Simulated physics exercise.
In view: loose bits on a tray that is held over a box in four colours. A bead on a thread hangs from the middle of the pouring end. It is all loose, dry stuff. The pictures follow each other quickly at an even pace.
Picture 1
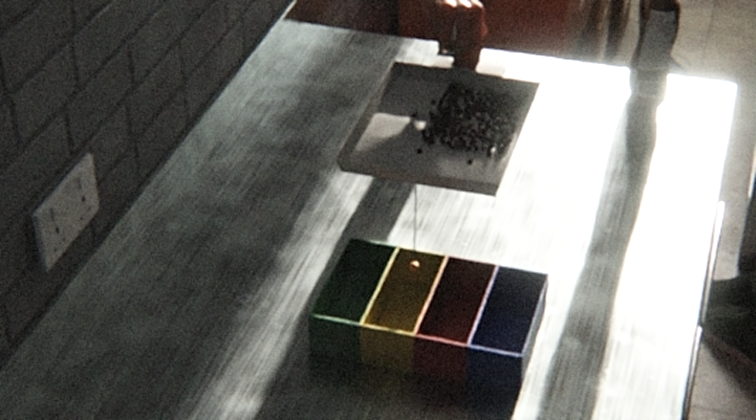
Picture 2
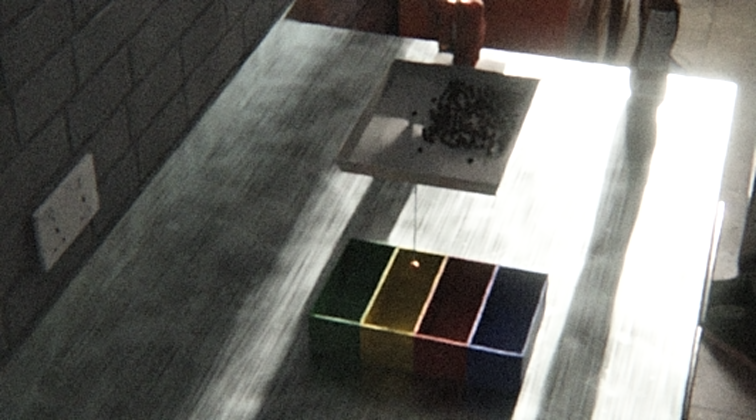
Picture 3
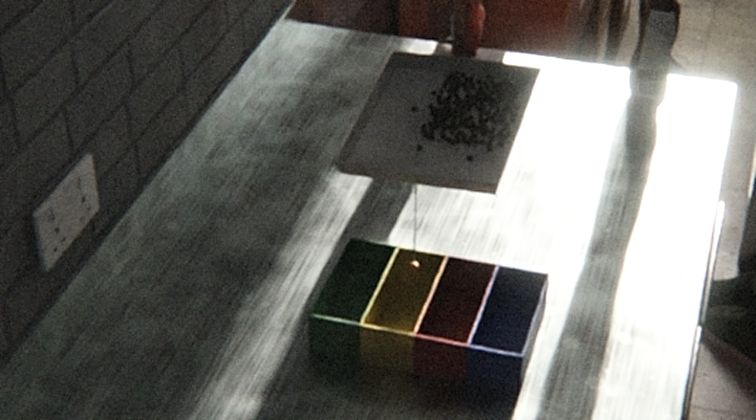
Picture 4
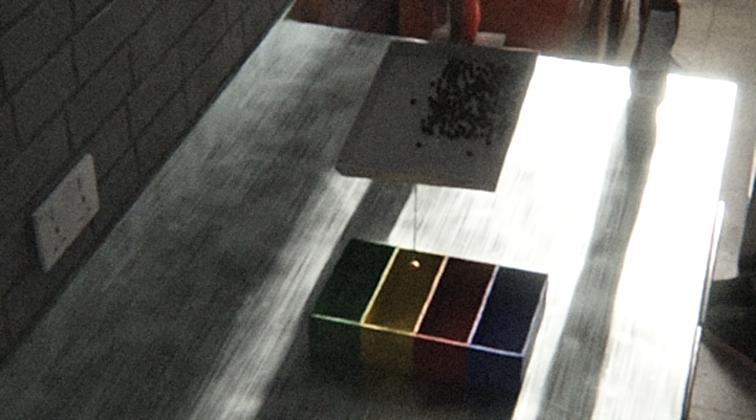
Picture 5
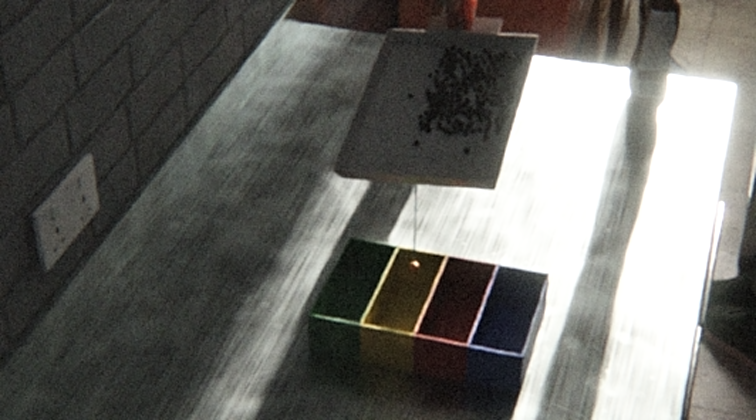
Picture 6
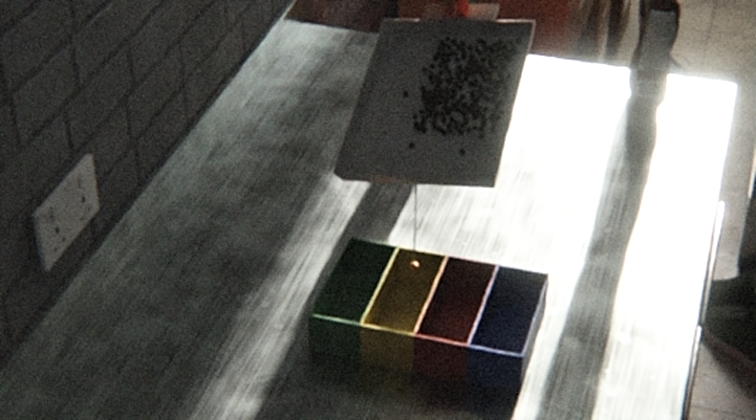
On a sunlit table beside a dark brick wall, a hand holds a tray of small dark berries above a box with green, yellow, red and blue sections, a bead hanging on a thread between them. The hand raises the tray's far edge, steepening its tilt, and the berries shift and spread slightly across it.
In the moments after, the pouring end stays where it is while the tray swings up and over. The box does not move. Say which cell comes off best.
The green one ends fullest.
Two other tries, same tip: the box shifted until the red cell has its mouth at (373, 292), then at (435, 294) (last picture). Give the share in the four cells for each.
About 100 and 90 per cent.
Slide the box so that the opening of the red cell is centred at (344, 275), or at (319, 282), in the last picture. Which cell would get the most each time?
First the red cell, then the cell in red.
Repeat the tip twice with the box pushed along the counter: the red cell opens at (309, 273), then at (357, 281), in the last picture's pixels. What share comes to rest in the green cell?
Roughly 0 per cent, and 0 per cent.
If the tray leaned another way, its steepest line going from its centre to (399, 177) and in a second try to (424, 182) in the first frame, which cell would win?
The first try: The green one. The second: The cell in red.
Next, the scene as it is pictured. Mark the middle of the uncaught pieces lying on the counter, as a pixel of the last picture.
Around (260, 317).
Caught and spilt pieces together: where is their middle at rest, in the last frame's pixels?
Around (336, 317).
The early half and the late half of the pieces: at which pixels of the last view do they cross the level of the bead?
Around (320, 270) and then (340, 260).
Just after the last frame, tray tipped steeply; roughly half on the tray; just a few in the green cell; roughly a third falling or outside the box.
A moment on, tray tipped past a quarter turn; about a tenth on the tray; roughly half in the green cell; roughly half falling or outside the box.
Further on, tray tipped past a quarter turn; roughly two thirds in the green cell; roughly a third falling or outside the box.
When it is over, tray tipped past a quarter turn; roughly two thirds in the green cell; not one in the blue cell; not one in the red cell; not one in the yellow cell; roughly a third outside the box.
